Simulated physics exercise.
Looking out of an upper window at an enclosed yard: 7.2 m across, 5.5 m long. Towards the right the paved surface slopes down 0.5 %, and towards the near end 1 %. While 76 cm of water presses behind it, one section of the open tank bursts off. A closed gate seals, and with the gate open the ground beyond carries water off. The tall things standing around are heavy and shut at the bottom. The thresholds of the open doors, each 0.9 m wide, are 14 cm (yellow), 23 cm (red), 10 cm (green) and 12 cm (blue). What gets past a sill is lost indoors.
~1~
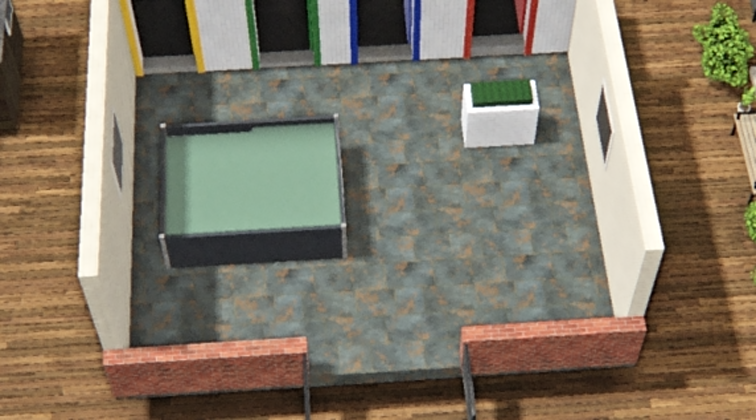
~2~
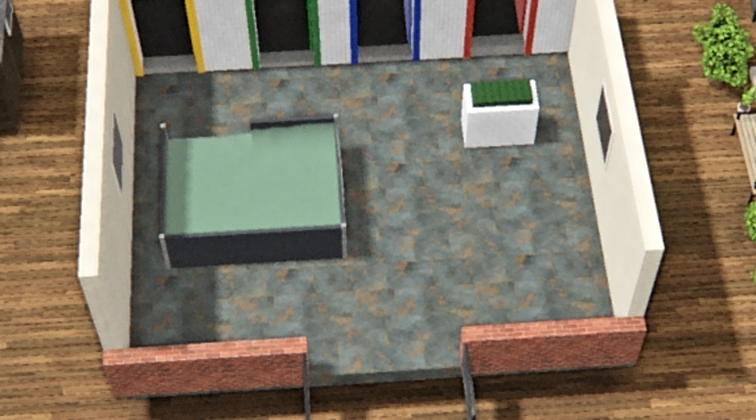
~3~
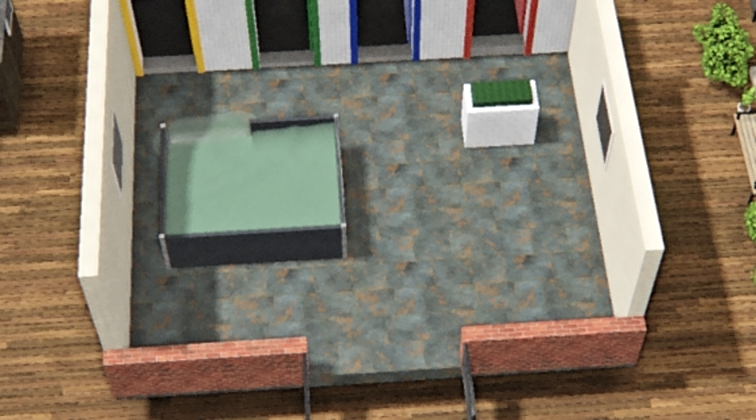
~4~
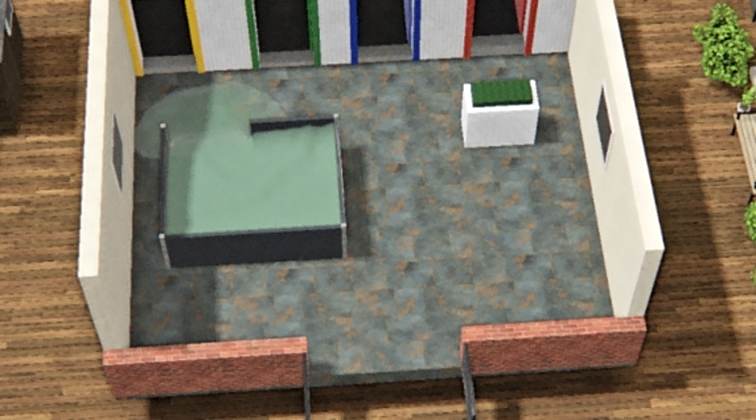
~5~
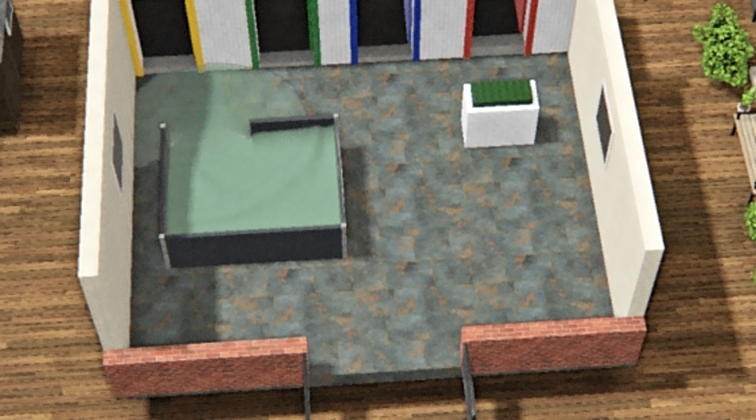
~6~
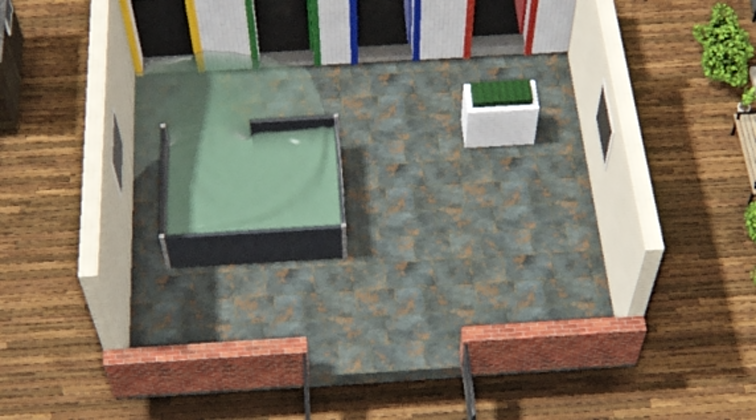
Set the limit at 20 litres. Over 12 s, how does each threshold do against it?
As I see it, yellow door: Past the limit, red door: Within the limit, green door: Past the limit, blue door: Within the limit.
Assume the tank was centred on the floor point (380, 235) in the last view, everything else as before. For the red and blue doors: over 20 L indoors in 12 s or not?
Red gets no more than that, blue gets more than that.
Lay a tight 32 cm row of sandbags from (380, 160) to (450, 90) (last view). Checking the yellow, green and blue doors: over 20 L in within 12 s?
Door by door: Yellow limit exceeded, green limit exceeded, blue limit exceeded.
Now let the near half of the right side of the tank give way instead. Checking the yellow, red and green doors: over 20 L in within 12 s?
Then: Yellow short of it, red short of it, green short of it.
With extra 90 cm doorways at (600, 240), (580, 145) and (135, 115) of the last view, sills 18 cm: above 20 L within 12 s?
Taking them in order, the first gets too little, the second too little and the third enough.
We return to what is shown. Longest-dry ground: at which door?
The red door.
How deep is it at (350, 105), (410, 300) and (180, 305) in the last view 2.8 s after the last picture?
Roughly 6, 0, 1 cm.
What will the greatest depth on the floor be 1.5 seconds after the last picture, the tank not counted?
Max depth: About 46 centimetres.
Then, 0.7 s after the last picture water covers 15 % of the floor and is deepest (54 cm) near (136, 85); yellow door 49 cm at the sill, 107 L in, red door not reached, green door 22 cm at the sill, 22 L in, blue door 5 cm at the sill, 0 L in.
Then, 1.5 s after the last picture water covers 25 % of the floor and is deepest (46 cm) near (203, 81); yellow door 45 cm at the sill, 341 L in, red door 2 cm at the sill, 0 L in, green door 19 cm at the sill, 56 L in, blue door 7 cm at the sill, 0 L in.
Then, 2.8 s after the last picture water covers 50 % of the floor and is deepest (32 cm) near (180, 74); yellow door 32 cm at the sill, 549 L in, red door 4 cm at the sill, 0 L in, green door 18 cm at the sill, 98 L in, blue door 8 cm at the sill, 0 L in.
Then, 6.3 s after the last picture water covers 90 % of the floor and is deepest (20 cm) near (612, 343); yellow door 18 cm at the sill, 686 L in, red door 14 cm at the sill, 0 L in, green door 12 cm at the sill, 142 L in, blue door 6 cm at the sill, 0 L in.
Then, 11.3 s after the last picture water covers 95 % of the floor and is deepest (14 cm) near (599, 343); yellow door 7 cm at the sill, 691 L in, red door 9 cm at the sill, 0 L in, green door 6 cm at the sill, 145 L in, blue door 5 cm at the sill, 0 L in.
